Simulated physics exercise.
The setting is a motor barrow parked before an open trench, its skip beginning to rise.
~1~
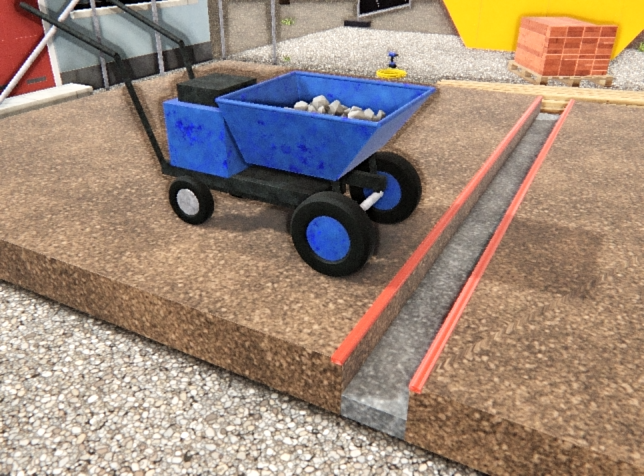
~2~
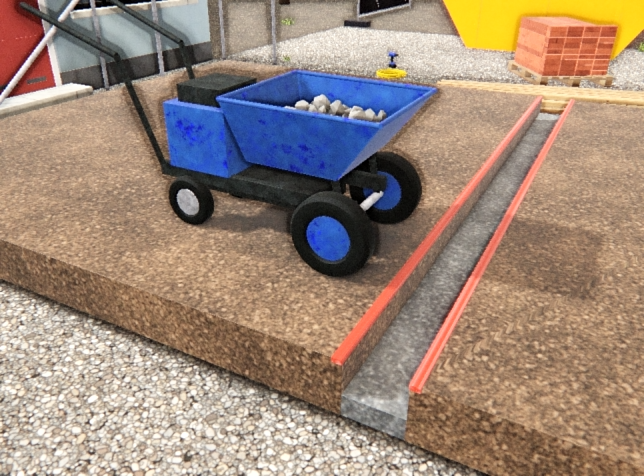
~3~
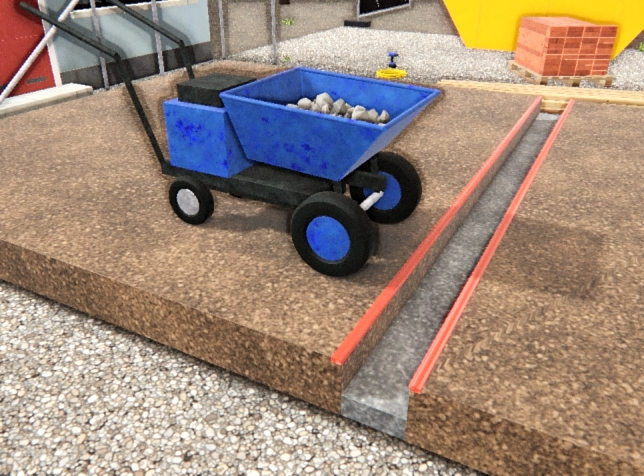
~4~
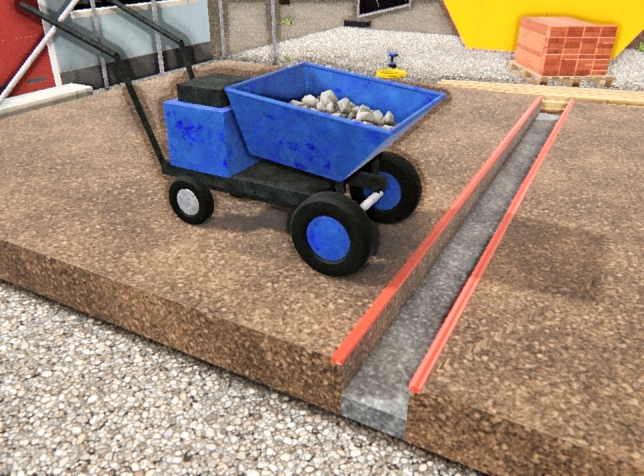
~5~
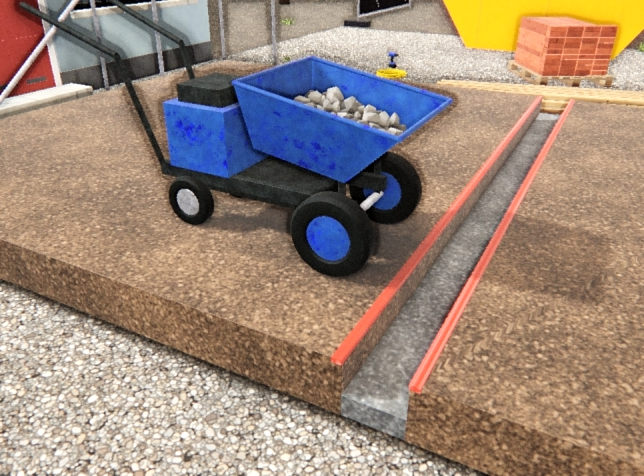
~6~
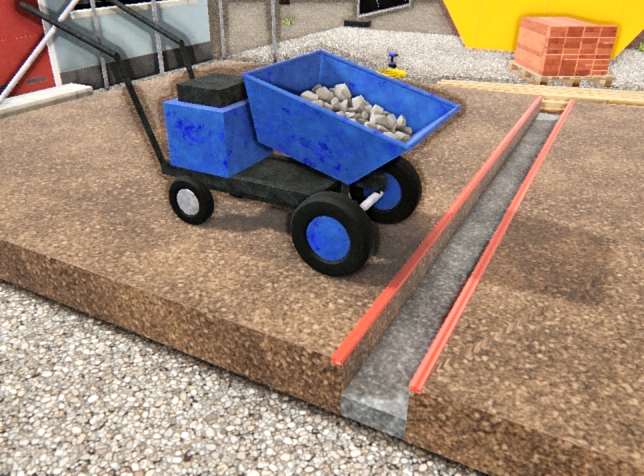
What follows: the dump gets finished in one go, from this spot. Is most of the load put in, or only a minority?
Only a minority goes in.
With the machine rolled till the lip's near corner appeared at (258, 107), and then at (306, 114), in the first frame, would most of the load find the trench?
A minority; the bulk.
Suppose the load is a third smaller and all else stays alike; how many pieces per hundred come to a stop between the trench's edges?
Estimated share: Some 0 %.
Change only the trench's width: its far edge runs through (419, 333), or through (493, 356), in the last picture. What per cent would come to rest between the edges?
The first try lands around 0 %, the second around 90 %.
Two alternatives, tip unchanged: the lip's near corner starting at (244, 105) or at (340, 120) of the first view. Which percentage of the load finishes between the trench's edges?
It works out to 20 per cent in the first case and 80 per cent in the second.
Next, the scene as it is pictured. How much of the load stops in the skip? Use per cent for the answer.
Around 25 in a hundred.
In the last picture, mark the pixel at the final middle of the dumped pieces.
(513, 278).
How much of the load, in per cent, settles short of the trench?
Share of load: Near 0 %.
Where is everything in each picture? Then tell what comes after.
Lip of the skip near (378, 126), level; top of the load near (329, 122), broken stones; first edge of the trench near (369, 317); far edge near (441, 340), the trench under half as wide as the skip, and about half as deep as wide, in the first frame.
Lip of the skip near (380, 127), level; top of the load near (330, 121), in the second frame.
Lip of the skip near (384, 129), tipped barely; top of the load near (321, 122), in the third frame.
Lip of the skip near (390, 134), tipped a little; top of the load near (313, 115), in the fourth frame.
Lip of the skip near (399, 140), tipped a little; top of the load near (319, 113), in the fifth frame.
Lip of the skip near (408, 148), tipped a little; top of the load near (311, 114); first edge of the trench near (369, 317); far edge near (441, 340), in the sixth frame.
Shortly afterwards, skip tipped steeply; the whole lot in the skip.
Next, skip tipped steeply; the bulk in the skip; a little beyond it.
Some moments later, skip tipped right over; near a quarter in the skip; only a few in or heaped over the trench; near two thirds beyond it.
In the end, skip tipped right over; near a quarter in the skip; only a few in or heaped over the trench; near two thirds beyond it.
